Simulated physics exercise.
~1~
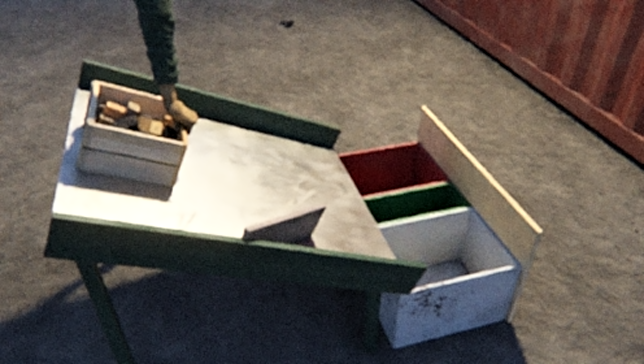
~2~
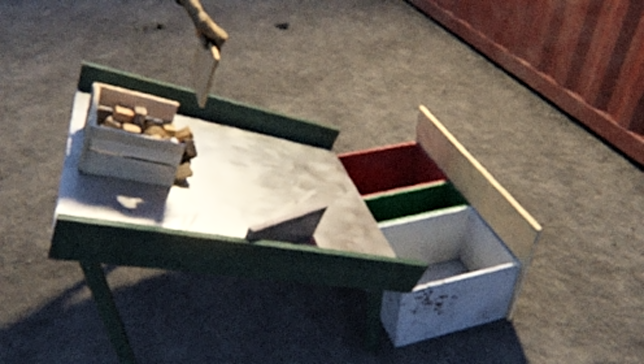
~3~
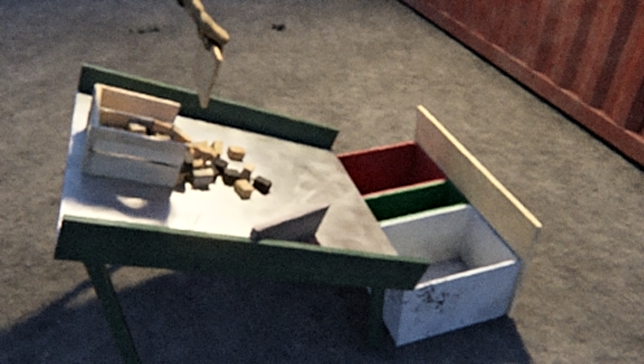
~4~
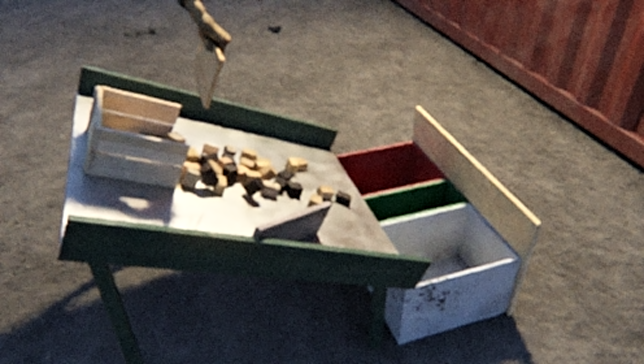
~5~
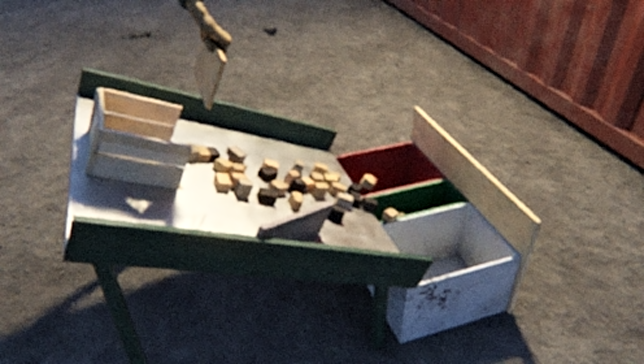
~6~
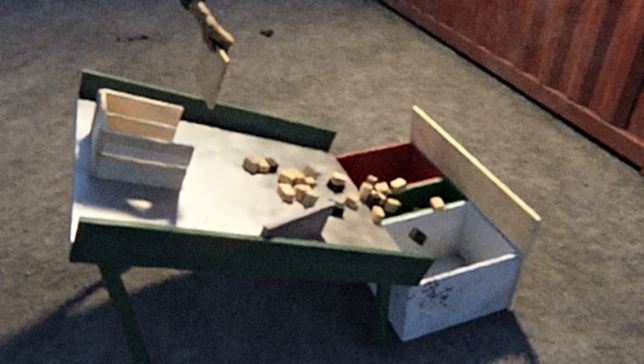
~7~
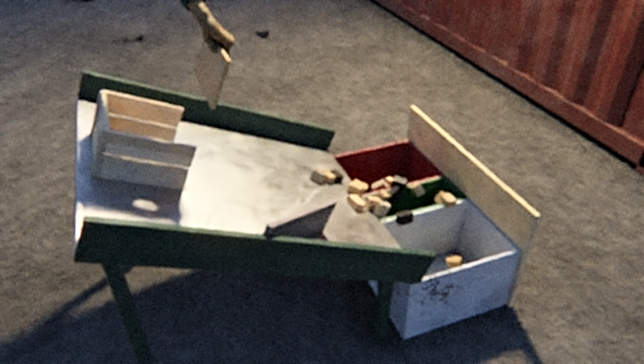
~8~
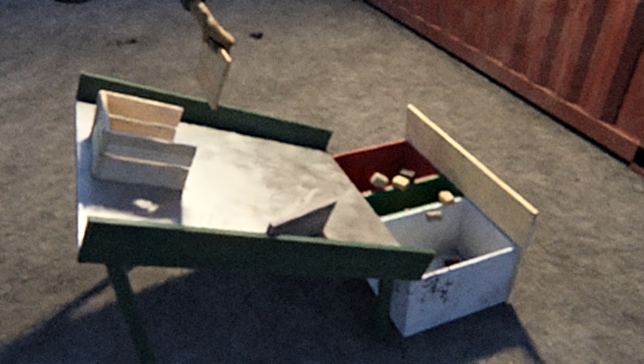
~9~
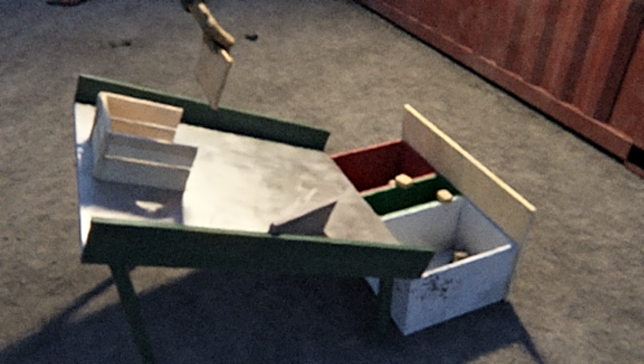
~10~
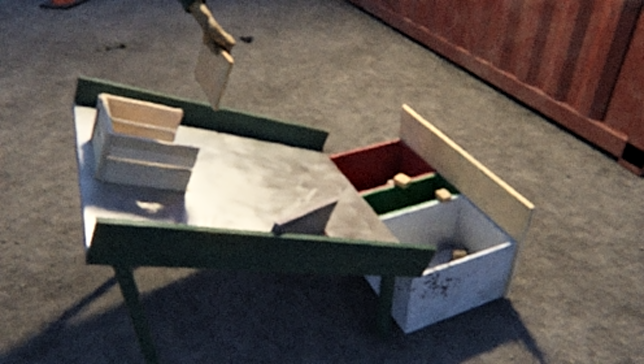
Wooden blocks spilled from a pen once a hand lifted its gate, tumbling down a sloping table past an angled board and dropping into the red, green and white bins beyond, until the slope was bare and the hand still held the gate above it.
